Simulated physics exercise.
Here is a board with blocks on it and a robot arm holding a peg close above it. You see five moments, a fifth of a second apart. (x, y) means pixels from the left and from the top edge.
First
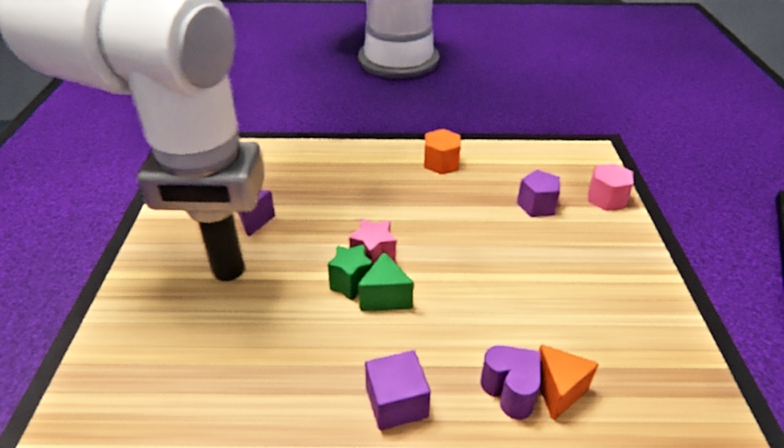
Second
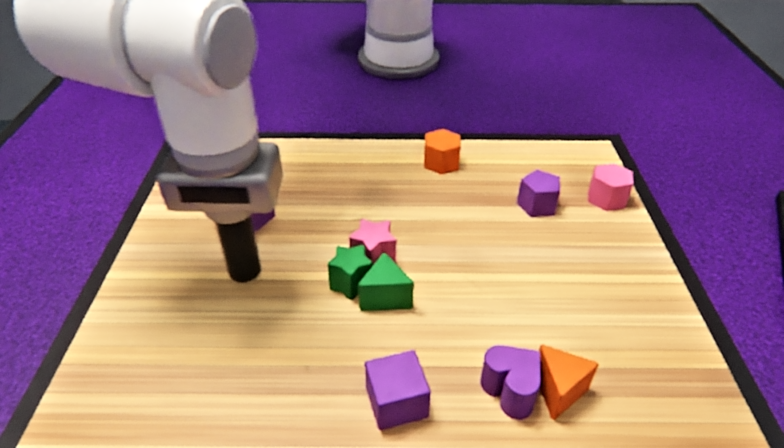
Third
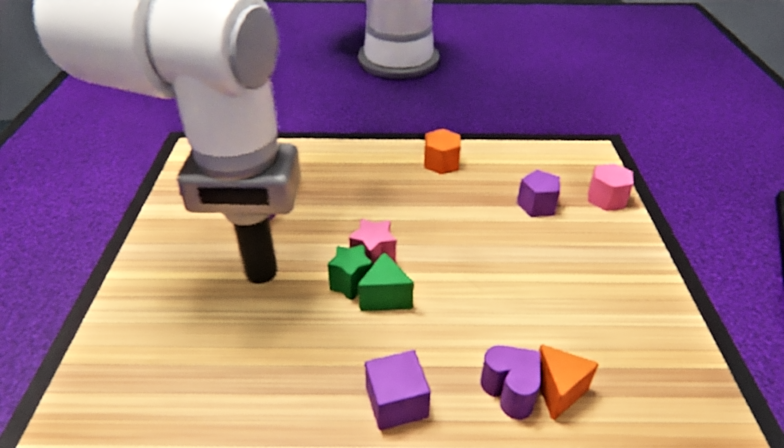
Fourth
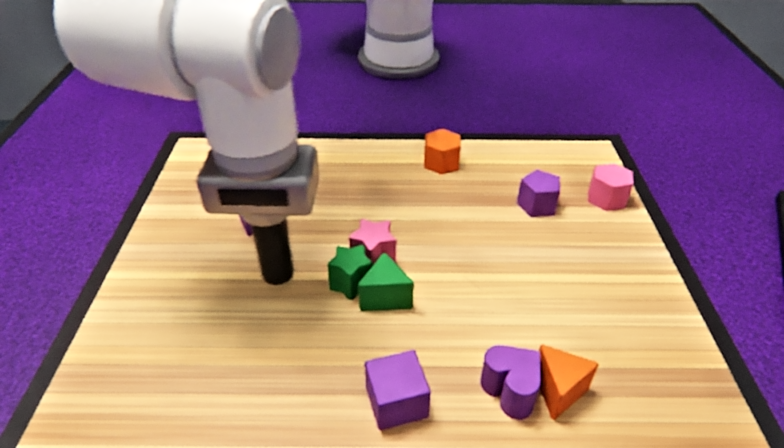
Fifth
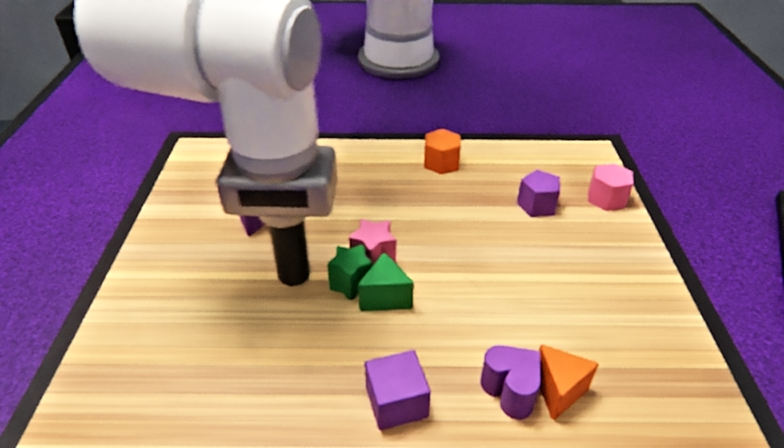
A robot arm moves its black peg slightly right toward the still green star.
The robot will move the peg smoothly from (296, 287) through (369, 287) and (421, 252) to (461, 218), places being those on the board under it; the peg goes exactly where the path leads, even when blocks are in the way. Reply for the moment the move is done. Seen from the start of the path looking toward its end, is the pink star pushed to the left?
I'd say yes.
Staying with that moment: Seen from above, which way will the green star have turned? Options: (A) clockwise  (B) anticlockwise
A
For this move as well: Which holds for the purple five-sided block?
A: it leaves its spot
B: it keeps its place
Option B.
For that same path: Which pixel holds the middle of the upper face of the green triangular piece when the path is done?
Around (427, 275).
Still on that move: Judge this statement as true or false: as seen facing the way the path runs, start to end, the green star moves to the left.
False
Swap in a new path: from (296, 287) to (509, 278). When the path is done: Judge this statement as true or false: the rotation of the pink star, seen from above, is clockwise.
The claim does not hold.
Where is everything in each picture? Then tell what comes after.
Peg tip (229, 270); block tops, green star (350, 257); pink star (373, 232); green triangular piece (386, 272); purple five-sided block (543, 181), in the first picture.
Peg (245, 271); blocks unchanged, in the second picture.
Peg (262, 273); blocks unchanged, in the third picture.
Peg (278, 274); blocks unchanged, in the fourth picture.
Peg (294, 275); green star (350, 257); pink star (373, 232); green triangular piece (386, 272); purple five-sided block (543, 181), in the fifth picture.
On the path given first. One third of the way, peg (370, 274); green star (401, 251), turned 35° anticlockwise; pink star (389, 226), turned 60° anticlockwise; green triangular piece (426, 275), turned 30° clockwise.
Two thirds of the way, peg (421, 240); green star (453, 232); pink star (400, 210); green triangular piece (427, 275), turned 35° clockwise.
At the end, peg (462, 207); green star (462, 228), turned 35° clockwise; pink star (404, 207), turned 175° anticlockwise; green triangular piece (427, 275), turned 35° clockwise; purple five-sided block in place.
